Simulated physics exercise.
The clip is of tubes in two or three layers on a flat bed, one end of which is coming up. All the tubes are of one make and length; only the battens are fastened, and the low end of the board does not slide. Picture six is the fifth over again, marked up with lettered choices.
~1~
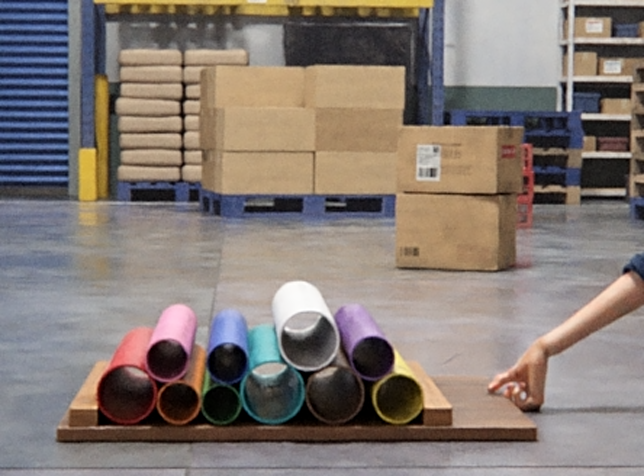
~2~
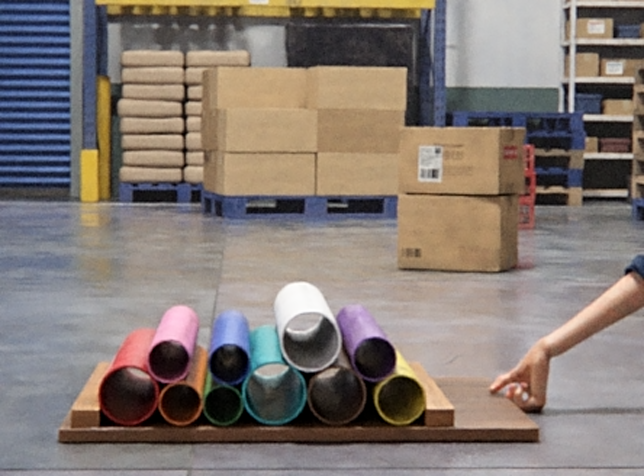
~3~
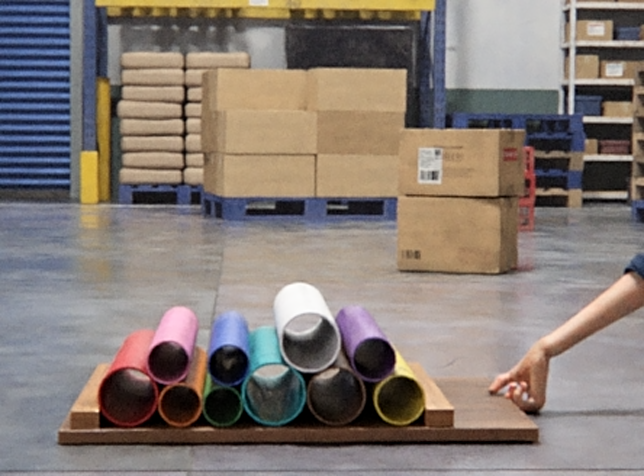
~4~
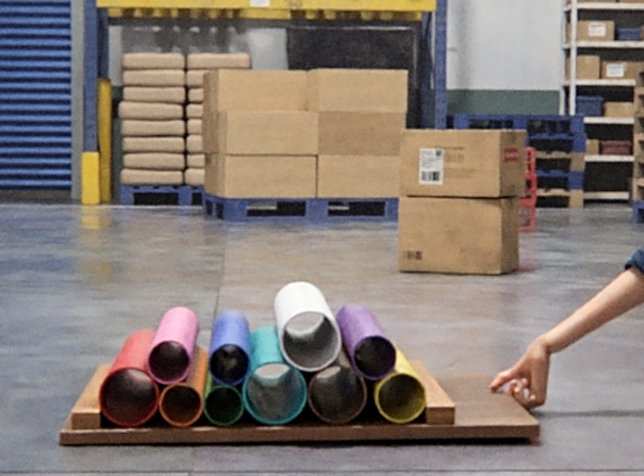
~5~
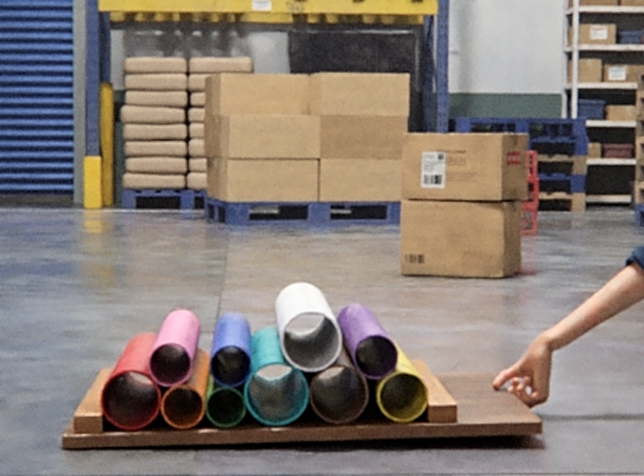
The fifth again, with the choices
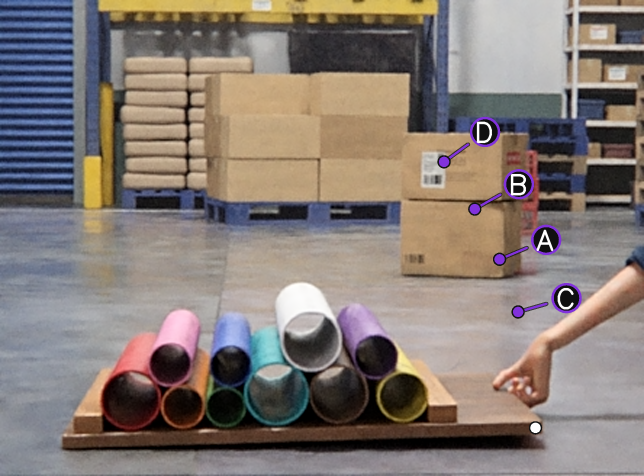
A hand reaching in from the right grips the end of a brown board and raises it very slightly off a grey warehouse floor, seen from low in front. On the board, between two wooden battens, lie red, orange, green, teal, brown and yellow tubes, with pink, blue, white and purple ones above. The tubes keep their places, while the view shifts slightly against the stacked boxes behind.
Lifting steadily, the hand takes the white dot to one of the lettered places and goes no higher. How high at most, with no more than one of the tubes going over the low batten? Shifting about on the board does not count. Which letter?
Raise it to B.
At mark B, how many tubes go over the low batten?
At B the number is none.
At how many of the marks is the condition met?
Three of them.
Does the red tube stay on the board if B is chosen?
The red tube: Yes.
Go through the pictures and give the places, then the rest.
In the first picture, blue tube (228, 363); purple tube (373, 357); white tube (309, 340).
In the second picture, white tube (311, 341); board (295, 398).
In the third picture, board (295, 398); brown tube (336, 395); yellow tube (400, 399); blue tube (229, 365).
In the fourth picture, board (296, 397); red tube (129, 396); orange tube (181, 404).
In the fifth picture, board (299, 398); red tube (131, 400); orange tube (183, 406).
On the marked copy, A at (499, 259); B at (475, 209); C at (518, 312); D at (444, 162); the white dot at (536, 428).
Following B. Soon after the start, board at 17°.
Later, board at 30°.
In the end, board at 30°, none over the low batten.
As for the rest, A none over the low batten; C none over the low batten; D five over the low batten.
